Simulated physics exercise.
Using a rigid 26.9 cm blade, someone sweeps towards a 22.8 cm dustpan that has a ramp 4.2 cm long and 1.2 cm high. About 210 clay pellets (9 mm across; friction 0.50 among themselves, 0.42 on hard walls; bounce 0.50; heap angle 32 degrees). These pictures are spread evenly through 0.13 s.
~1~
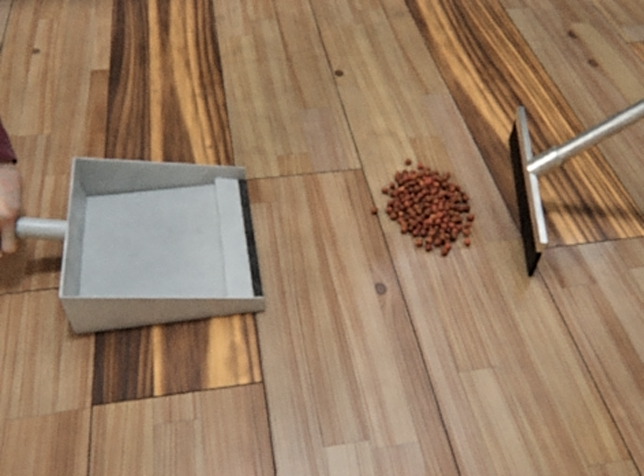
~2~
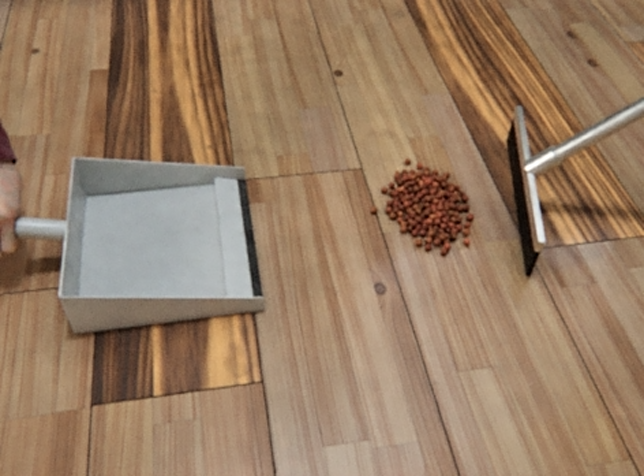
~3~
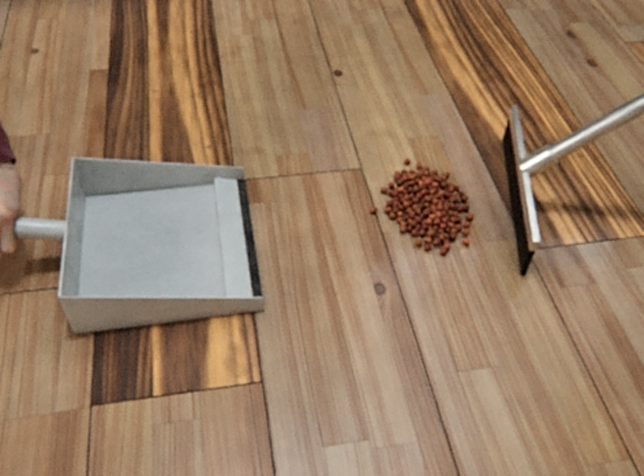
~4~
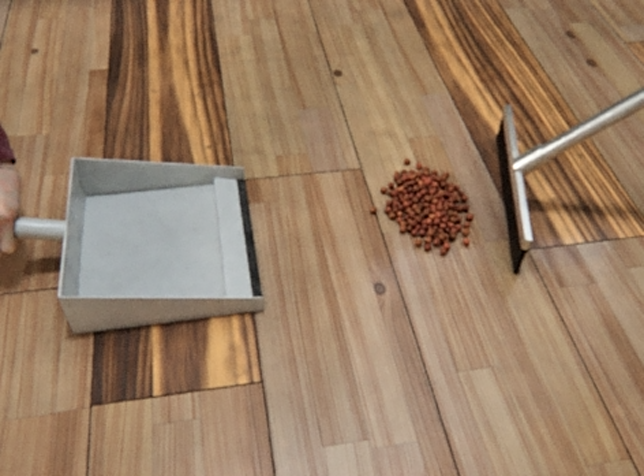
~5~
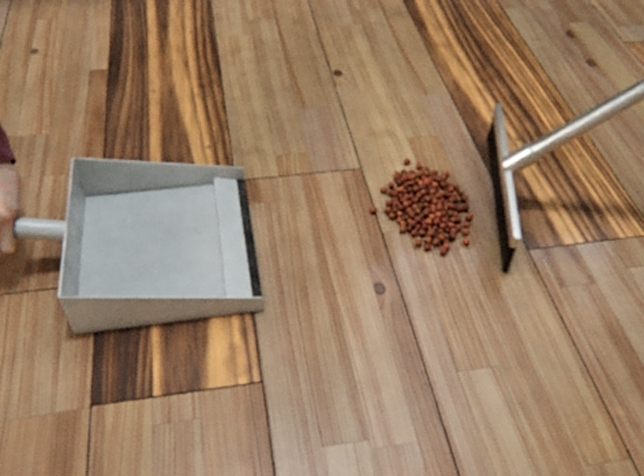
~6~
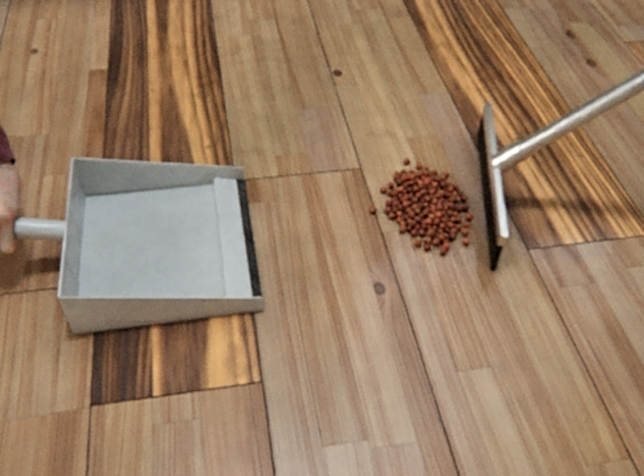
At first, a hand at the left holds a gray dustpan on a wooden floor, with a heap of small reddish-brown pellets to its right and a blade beyond them. The blade barely shifts, then slides left a short way up close to the heap, while the pellets and pan stay still.
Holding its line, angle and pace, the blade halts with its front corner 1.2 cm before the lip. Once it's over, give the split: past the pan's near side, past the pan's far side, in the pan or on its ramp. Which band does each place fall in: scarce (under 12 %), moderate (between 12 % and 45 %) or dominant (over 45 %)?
Near side: I predict a minor share of the load; far side: I predict a major share of the load; pan: I predict a mid-range share of the load.
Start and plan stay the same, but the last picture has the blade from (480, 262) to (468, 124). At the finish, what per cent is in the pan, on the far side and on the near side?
Pan: 30, far side: 20, near side: 0.
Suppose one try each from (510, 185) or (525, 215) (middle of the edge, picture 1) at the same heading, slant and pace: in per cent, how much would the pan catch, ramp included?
15 and 15 per cent, roughly.
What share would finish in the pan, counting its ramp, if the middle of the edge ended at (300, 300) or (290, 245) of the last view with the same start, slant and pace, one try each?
Around 0 per cent, and around 5 per cent.
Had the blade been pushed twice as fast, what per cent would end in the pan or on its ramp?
I'd guess it lands at about 25 per cent.
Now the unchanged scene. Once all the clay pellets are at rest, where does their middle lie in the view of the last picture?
Centre at rest, approx.: (246, 172) px.
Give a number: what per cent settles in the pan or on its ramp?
About 15 per cent.
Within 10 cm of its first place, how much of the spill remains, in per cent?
About 0 percent.
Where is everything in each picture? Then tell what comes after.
The first picture shows blade from (541, 247) to (519, 114), moved 0.0 cm, 0 of the pieces shifted so far; middle of the pieces at (432, 206); pan at (154, 251).
The second picture shows blade from (539, 247) to (517, 114), moved 0.2 cm, 0 of the pieces shifted so far; middle of the pieces at (432, 205).
The third picture shows blade from (534, 246) to (513, 113), moved 0.8 cm, 0 of the pieces shifted so far; middle of the pieces at (431, 205).
The fourth picture shows blade from (526, 244) to (506, 113), moved 1.7 cm, 0 of the pieces shifted so far; middle of the pieces at (431, 205).
The fifth picture shows blade from (515, 243) to (497, 111), moved 3.1 cm, 0 of the pieces shifted so far; middle of the pieces at (431, 205).
The sixth picture shows blade from (502, 240) to (487, 110), moved 4.5 cm, 0 of the pieces shifted so far; middle of the pieces at (431, 205); pan at (152, 251).
Then, 0.26 s after the last picture, middle of the blade 19 cm from the lip; 0 % over the lip, far side 15 %, near side 0 %.
Then, 0.43 s after the last picture, middle of the blade 10 cm from the lip; 0 % over the lip, far side 35 %, near side 0 %.
Then, 0.73 s after the last picture, middle of the blade 5 cm from the lip; 20 % over the lip, far side 55 %, near side 0 %.
In the end, near side 0 %, far side 55 %, pan 15 %, in front of the lip or behind the blade 30 %.
